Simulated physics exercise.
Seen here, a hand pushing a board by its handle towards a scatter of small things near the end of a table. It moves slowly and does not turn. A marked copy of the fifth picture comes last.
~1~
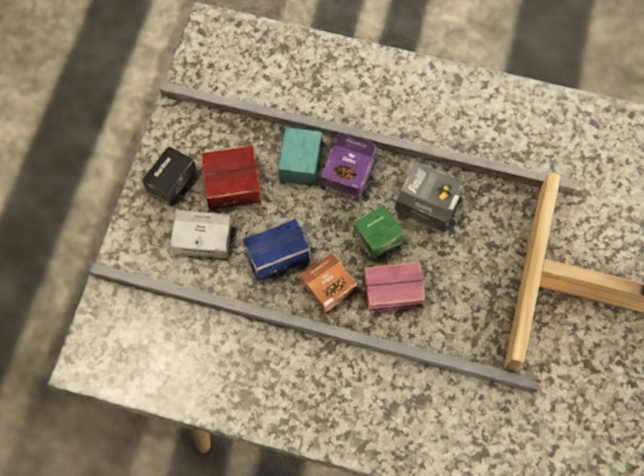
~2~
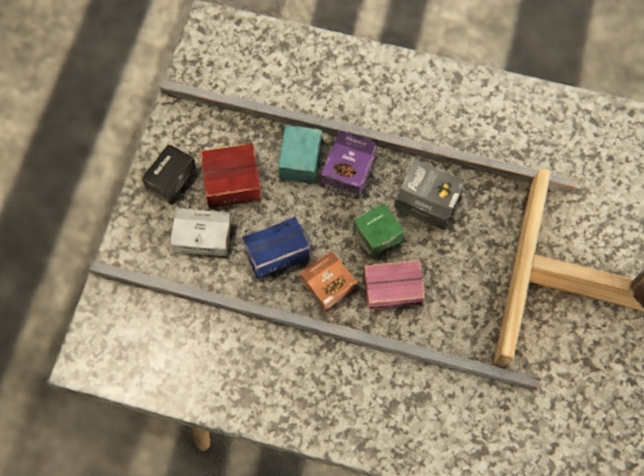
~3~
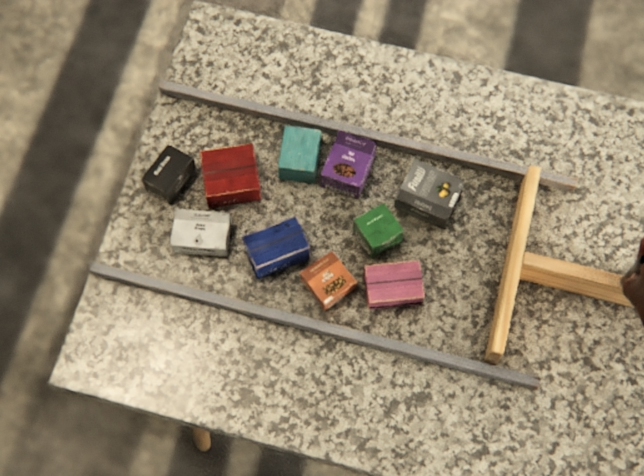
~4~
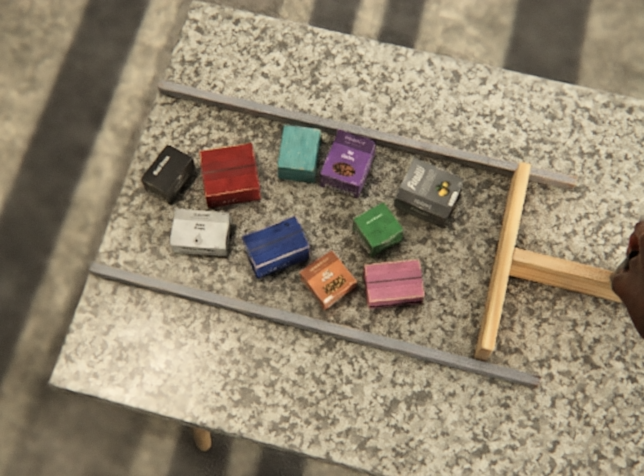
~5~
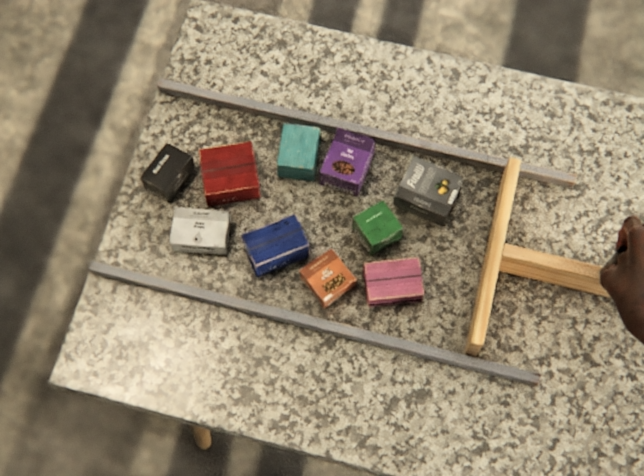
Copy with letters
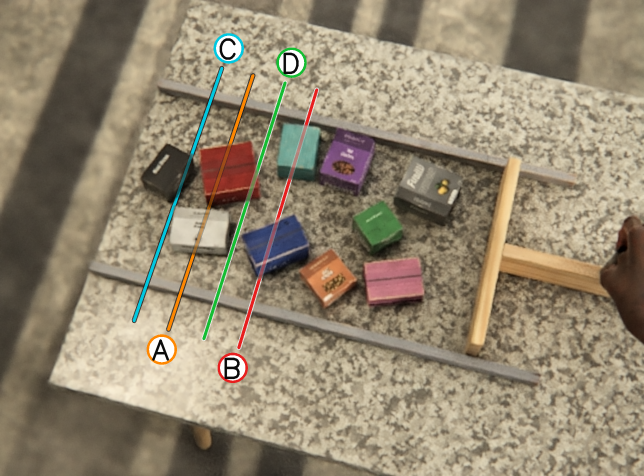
On a speckled stone tabletop, a hand slowly pushed a wooden board by its handle a short way left between two grey rails, towards a scatter of small colourful boxes that stayed still.
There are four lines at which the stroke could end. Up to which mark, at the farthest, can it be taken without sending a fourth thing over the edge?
As far as mark D.
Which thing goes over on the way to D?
The black box.
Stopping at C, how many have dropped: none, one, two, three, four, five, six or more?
Six or more.
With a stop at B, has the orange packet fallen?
No.
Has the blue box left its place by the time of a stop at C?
Yes.
On the marked copy, A at (213, 196); B at (280, 212); C at (180, 188); D at (247, 204).
Taking D. A third of the way, board (406, 226); purple packet (337, 161); blue box (269, 242).
Two thirds of the way, board (315, 204); black box (124, 186); white packet (143, 225).
When it is over, board (249, 188); black box over the edge; white packet (115, 221); one fallen.
As for the rest, A drops four; B is within the limit but short; C drops seven.
